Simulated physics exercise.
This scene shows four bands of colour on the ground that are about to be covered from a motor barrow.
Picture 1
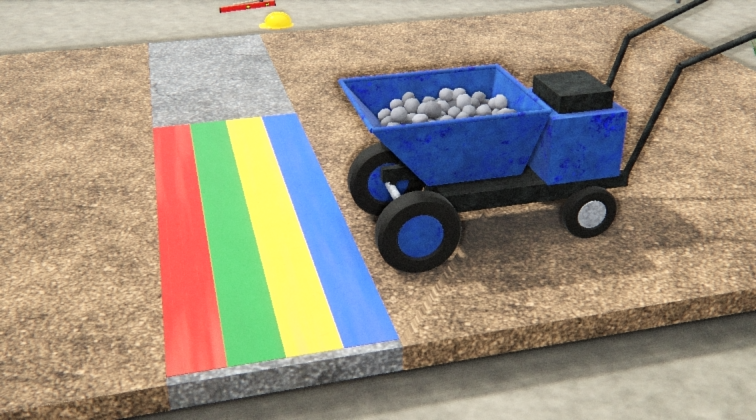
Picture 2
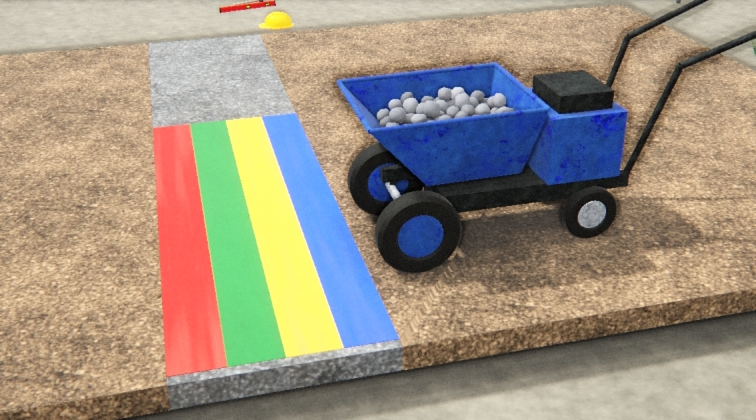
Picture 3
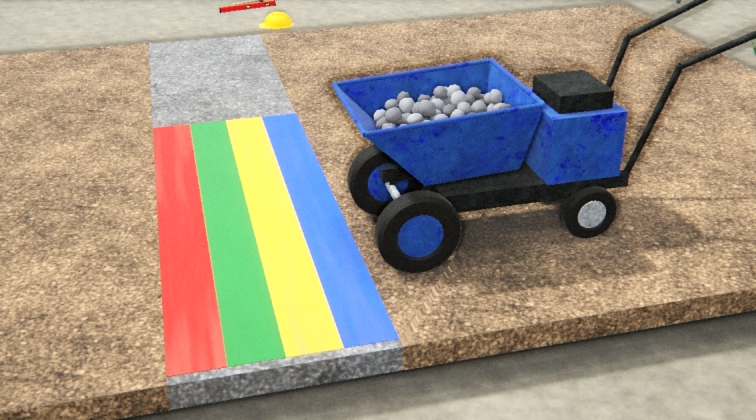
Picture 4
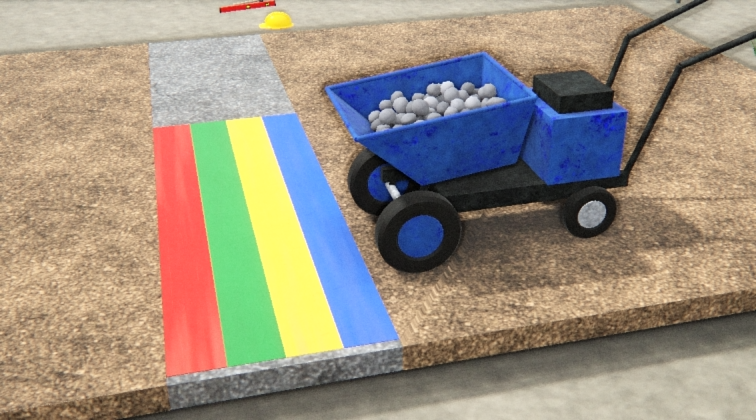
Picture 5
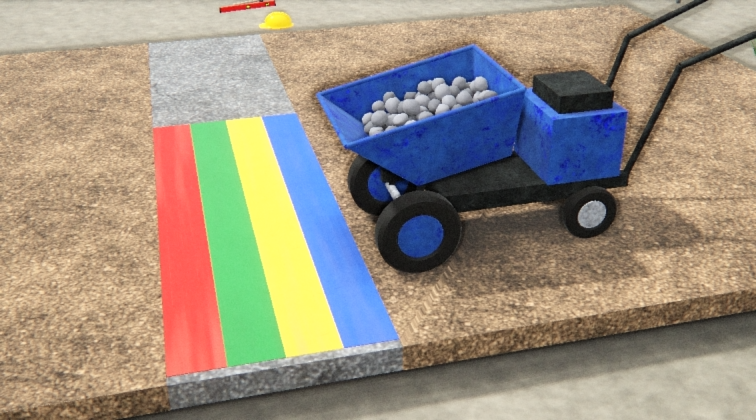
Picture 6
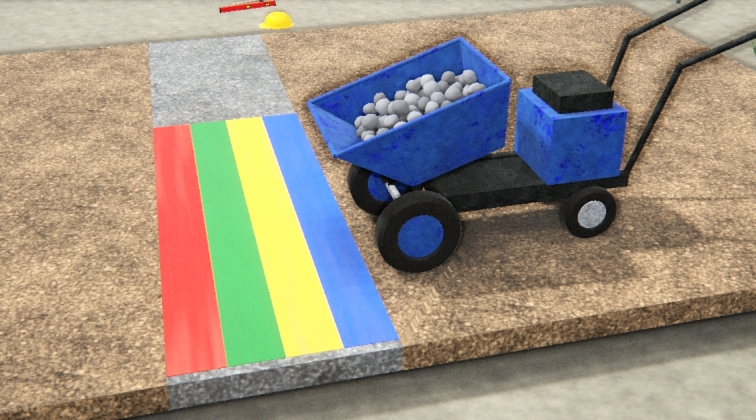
The blue skip of a motor barrow tilts toward the coloured strips, carrying round grey cobbles.
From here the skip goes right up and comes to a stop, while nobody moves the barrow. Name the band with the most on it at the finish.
The green one.
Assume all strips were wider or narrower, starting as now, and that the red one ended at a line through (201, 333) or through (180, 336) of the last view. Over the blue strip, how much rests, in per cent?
Respectively 0 and 0 percent.
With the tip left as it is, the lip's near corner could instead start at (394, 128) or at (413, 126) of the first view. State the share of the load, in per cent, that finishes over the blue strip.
0 % for the first, 10 % for the second.
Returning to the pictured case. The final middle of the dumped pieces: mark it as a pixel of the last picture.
Close to (237, 253) in the last picture.
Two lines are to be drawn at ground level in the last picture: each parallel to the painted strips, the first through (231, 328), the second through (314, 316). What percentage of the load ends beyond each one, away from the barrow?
That's 20 in a hundred for the first and 70 in a hundred for the second.
Shortly afterwards, skip tipped steeply; the whole lot in the skip.
Next, skip tipped right over; the bulk in the skip; a little over the yellow strip; near a quarter over the green strip; only a few over the red strip.
Some moments later, skip tipped right over; near a third in the skip; near a quarter over the yellow strip; near a third over the green strip; a little over the red strip; only a few off the paint.
In the end, skip tipped right over; near a third in the skip; none at all over the blue strip; near a quarter over the yellow strip; near a third over the green strip; a little over the red strip; only a few off the paint.
